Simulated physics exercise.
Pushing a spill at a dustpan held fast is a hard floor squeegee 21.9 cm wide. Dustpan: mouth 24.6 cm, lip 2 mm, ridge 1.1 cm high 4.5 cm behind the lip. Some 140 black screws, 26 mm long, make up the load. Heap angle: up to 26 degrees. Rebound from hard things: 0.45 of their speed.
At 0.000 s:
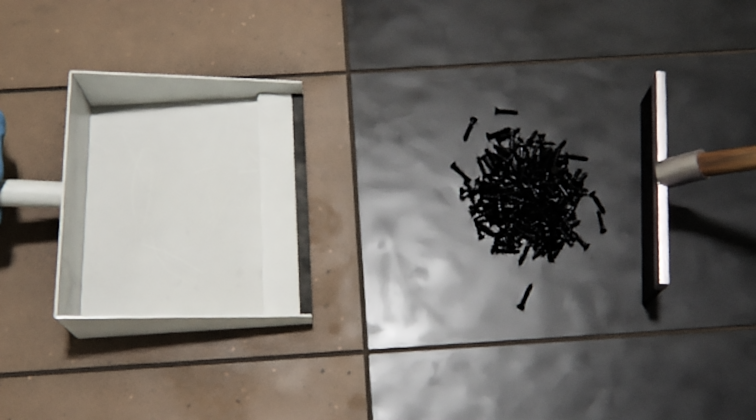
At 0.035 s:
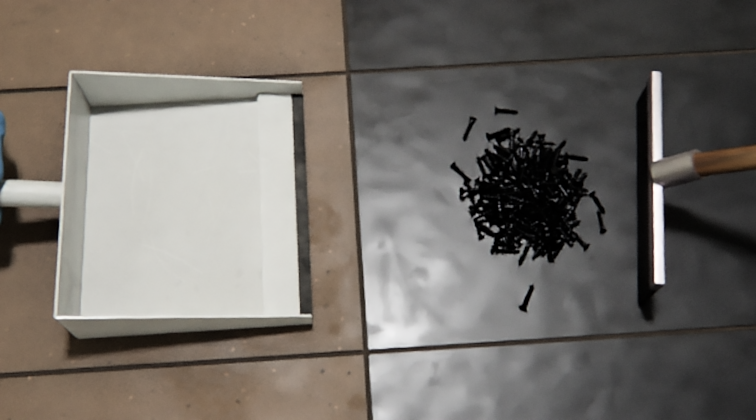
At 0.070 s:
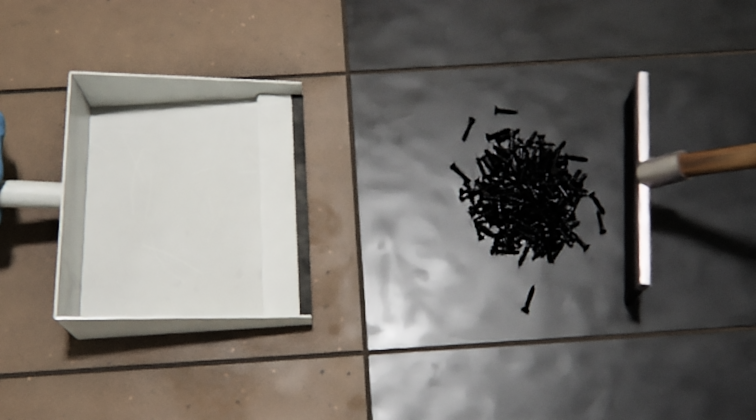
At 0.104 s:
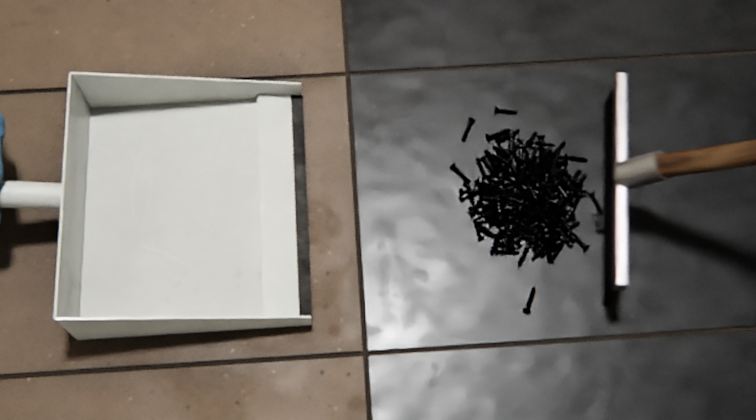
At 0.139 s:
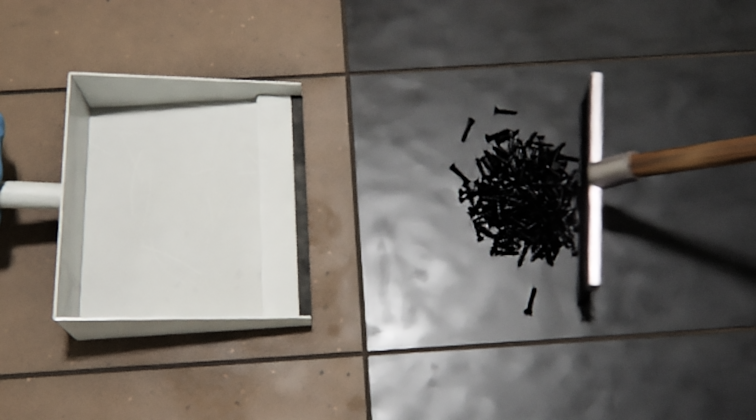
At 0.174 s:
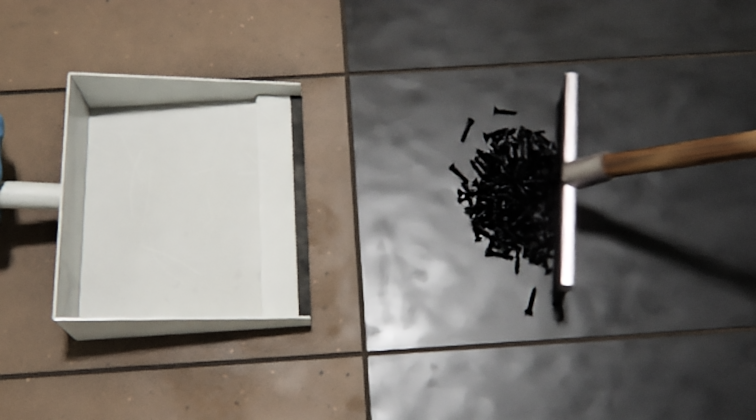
A white dustpan stayed still on the tiled floor while a squeegee with a wooden handle slid left from the right side, met a heap of black screws and pressed its near edge inward.
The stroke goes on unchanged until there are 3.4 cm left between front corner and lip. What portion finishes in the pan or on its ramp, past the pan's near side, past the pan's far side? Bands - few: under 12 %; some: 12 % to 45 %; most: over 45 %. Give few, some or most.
Pan: Some, near side: Few, far side: Few.
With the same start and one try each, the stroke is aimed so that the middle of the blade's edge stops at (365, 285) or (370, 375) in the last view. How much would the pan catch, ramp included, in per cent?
Some 10 per cent on the first try, 0 per cent on the second.
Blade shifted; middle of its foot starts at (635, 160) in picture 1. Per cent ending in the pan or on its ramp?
Roughly 20 percent, ramp included.
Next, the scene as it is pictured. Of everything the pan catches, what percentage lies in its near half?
Around 40 in a hundred.
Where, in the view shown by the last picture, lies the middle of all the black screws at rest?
About (317, 184).
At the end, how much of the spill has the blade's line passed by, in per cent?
Some 0 per cent.
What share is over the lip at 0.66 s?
So far, roughly 20 per cent.
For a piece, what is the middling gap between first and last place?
Median shift: Approx. 22 cm.
After 0.33 s, middle of the blade 14 cm from the lip; 0 % over the lip, far side 0 %, near side 0 %.
After 0.43 s, middle of the blade 8 cm from the lip; 0 % over the lip, far side 0 %, near side 0 %.
After 0.66 s, middle of the blade 5 cm from the lip; 20 % over the lip, far side 5 %, near side 0 %.
By 1.5 s all is still; pan 15 %, near side 0 %, far side 5 %, in front of the lip or behind the blade 80 %.
